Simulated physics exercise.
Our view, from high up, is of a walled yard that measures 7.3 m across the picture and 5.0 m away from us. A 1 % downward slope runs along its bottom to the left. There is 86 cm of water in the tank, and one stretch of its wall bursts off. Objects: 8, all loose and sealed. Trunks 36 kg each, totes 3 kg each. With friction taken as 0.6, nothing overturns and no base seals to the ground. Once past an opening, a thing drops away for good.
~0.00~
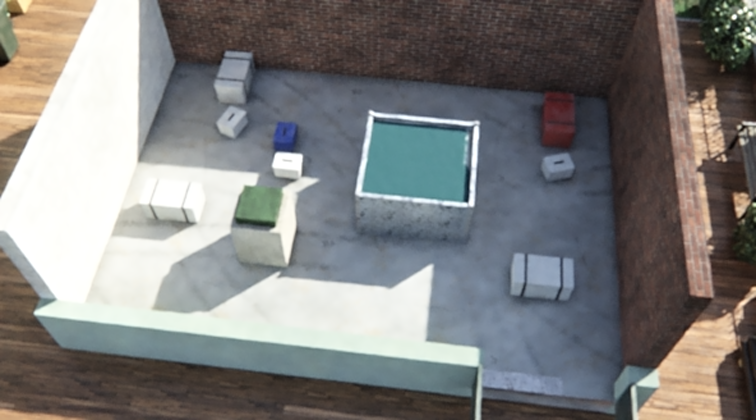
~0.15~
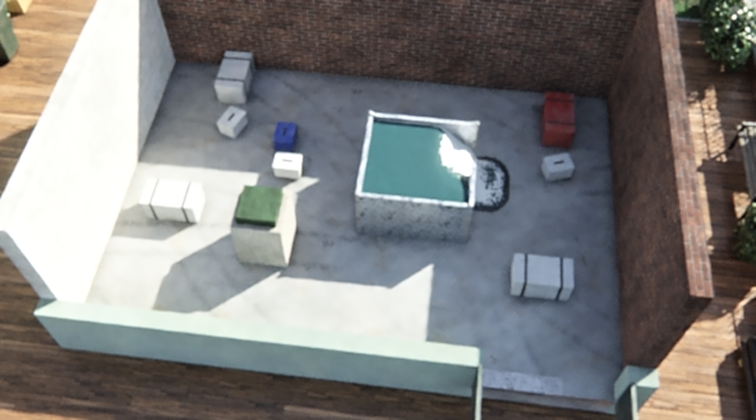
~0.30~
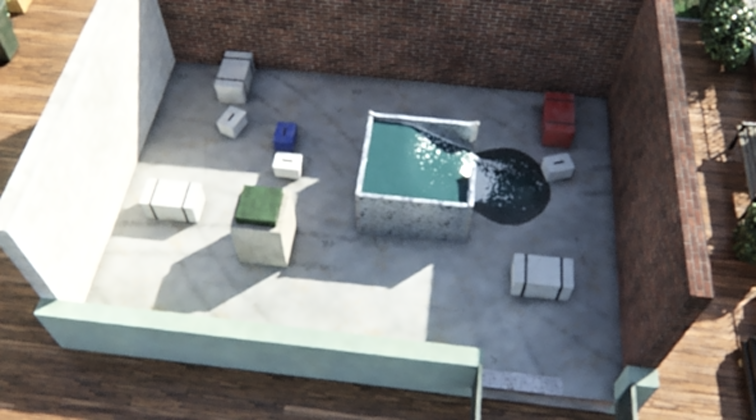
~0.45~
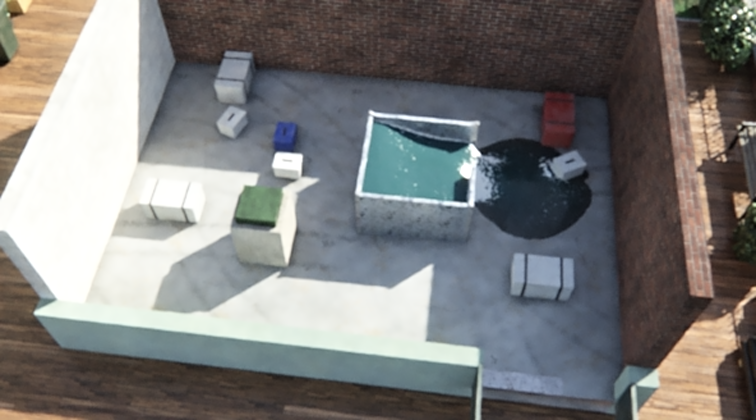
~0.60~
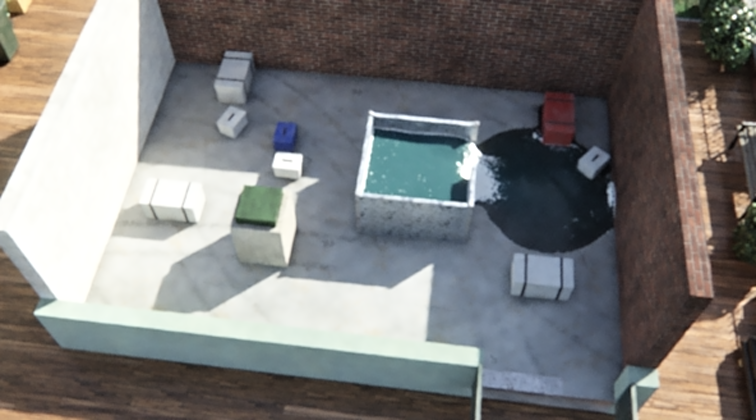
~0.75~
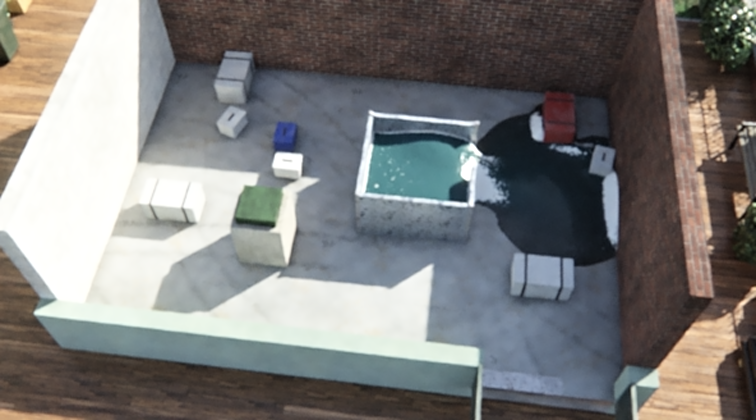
Walled yard with a tank bursting open on its right side, water spreading across the floor and pushing a small white box rightward.
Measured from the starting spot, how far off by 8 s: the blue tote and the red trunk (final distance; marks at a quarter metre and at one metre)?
First the blue tote: It gets moved a long way. Then the red trunk: It gets moved a long way.
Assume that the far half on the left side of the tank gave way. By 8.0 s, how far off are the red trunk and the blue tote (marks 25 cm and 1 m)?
The red trunk remains where it was; the blue tote is swept a long way.
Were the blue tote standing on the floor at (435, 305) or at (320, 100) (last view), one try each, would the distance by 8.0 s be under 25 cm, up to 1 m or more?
First it remains in place, then it is swept away.
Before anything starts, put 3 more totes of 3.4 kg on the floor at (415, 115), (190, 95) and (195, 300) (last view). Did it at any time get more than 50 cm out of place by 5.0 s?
Going through them in the order asked, they come out clear of the mark, shy of the mark and shy of the mark.
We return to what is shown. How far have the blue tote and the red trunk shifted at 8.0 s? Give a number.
The first is around 300 cm away, the second around 200 cm.
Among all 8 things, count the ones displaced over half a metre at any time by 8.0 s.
My count gives 4.
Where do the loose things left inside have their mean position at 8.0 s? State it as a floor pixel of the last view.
Near (298, 168).
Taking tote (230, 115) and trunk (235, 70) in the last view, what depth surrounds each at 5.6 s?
2 and 4 cm.
After 1.6 s the blue tote is near (285, 132), 0.0 m from its start, aground; the red trunk is near (590, 96), 0.5 m from its start, afloat; 0 of 8 are out; 2 afloat.
After 3.6 s the blue tote is near (285, 132), 0.0 m from its start, aground; the red trunk is near (503, 90), 1.0 m from its start, aground; 0 of 8 are out; 1 afloat.
After 5.6 s the blue tote is near (194, 147), 1.4 m from its start, afloat; the red trunk is near (422, 93), 2.2 m from its start, aground; 0 of 8 are out; 2 afloat.
After 8.0 s the blue tote is near (127, 231), 2.8 m from its start, aground; the red trunk is near (421, 94), 2.2 m from its start, aground; 0 of 8 are out; 2 afloat.
